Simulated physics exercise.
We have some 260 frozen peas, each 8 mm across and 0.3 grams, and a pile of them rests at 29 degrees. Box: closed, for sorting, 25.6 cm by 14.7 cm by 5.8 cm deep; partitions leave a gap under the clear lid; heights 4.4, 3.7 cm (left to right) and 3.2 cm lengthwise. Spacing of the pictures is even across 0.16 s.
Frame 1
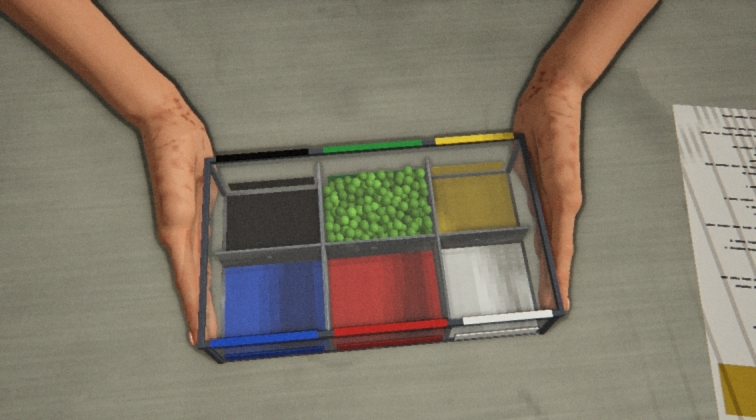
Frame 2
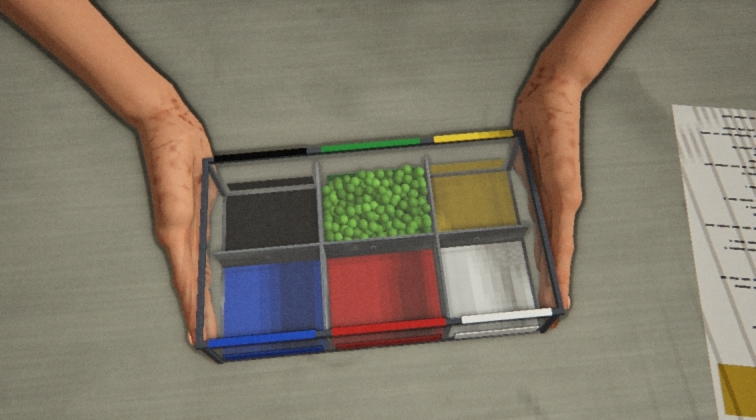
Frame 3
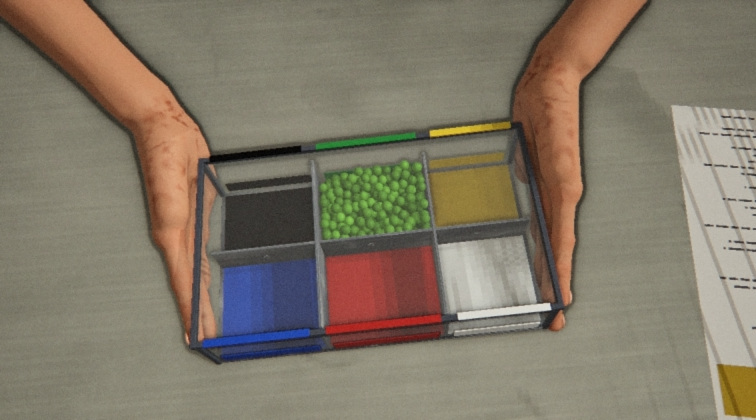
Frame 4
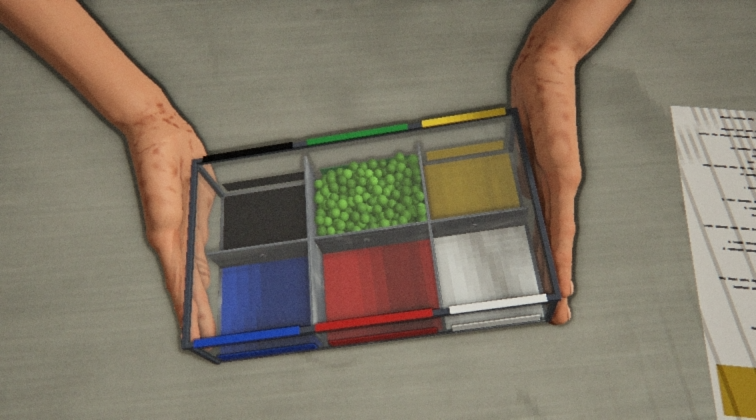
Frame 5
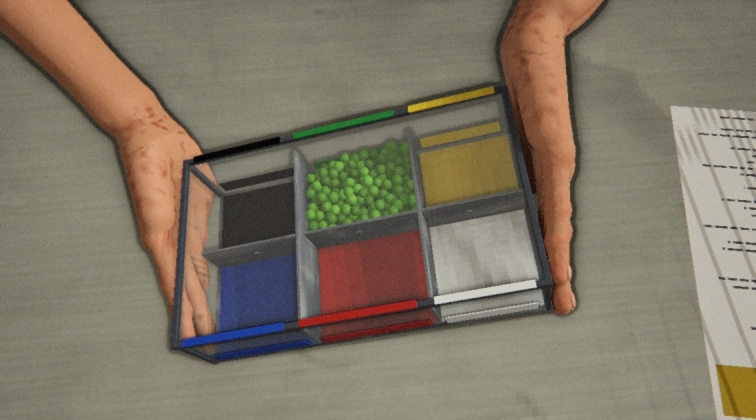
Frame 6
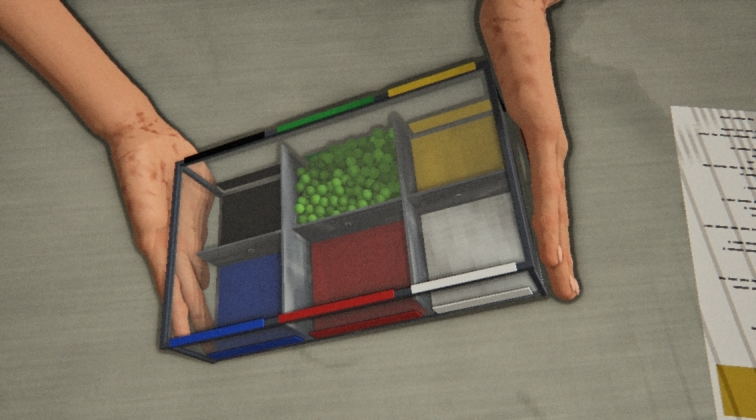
Two hands gradually tilting a clear, lidded box of six coloured compartments leftward, the green peas staying inside their back middle section.
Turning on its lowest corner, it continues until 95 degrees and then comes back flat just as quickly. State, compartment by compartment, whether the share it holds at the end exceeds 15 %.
Result: Red compartment: Misses the mark; blue compartment: Misses the mark; green compartment: Passes the mark; yellow compartment: Misses the mark; white compartment: Misses the mark; black compartment: Misses the mark.
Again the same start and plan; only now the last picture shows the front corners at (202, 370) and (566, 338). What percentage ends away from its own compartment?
About 90 %.
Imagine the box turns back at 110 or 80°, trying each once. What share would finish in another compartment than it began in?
20 and 15 %.
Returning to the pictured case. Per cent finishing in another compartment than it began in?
The answer is close to 20 percent.
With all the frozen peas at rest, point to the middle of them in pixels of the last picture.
Near (349, 217).
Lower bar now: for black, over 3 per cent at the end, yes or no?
As for black, indeed so.
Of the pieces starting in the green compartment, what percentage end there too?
That comes out at about 80 percent.
Then, 0.41 s after the last picture, tilt 94 degrees; red 5 %, green 90 %, black 5 %.
Then, 0.69 s after the last picture, tilt 39 degrees; red 5 %, blue 5 %, green 80 %, black 10 %.
Then, 1.07 s after the last picture, tilt 0 degrees; red 5 %, blue 5 %, green 80 %, black 10 %.
In the end, red 5 %, blue 5 %, green 80 %, yellow 0 %, white 0 %, black 10 %.
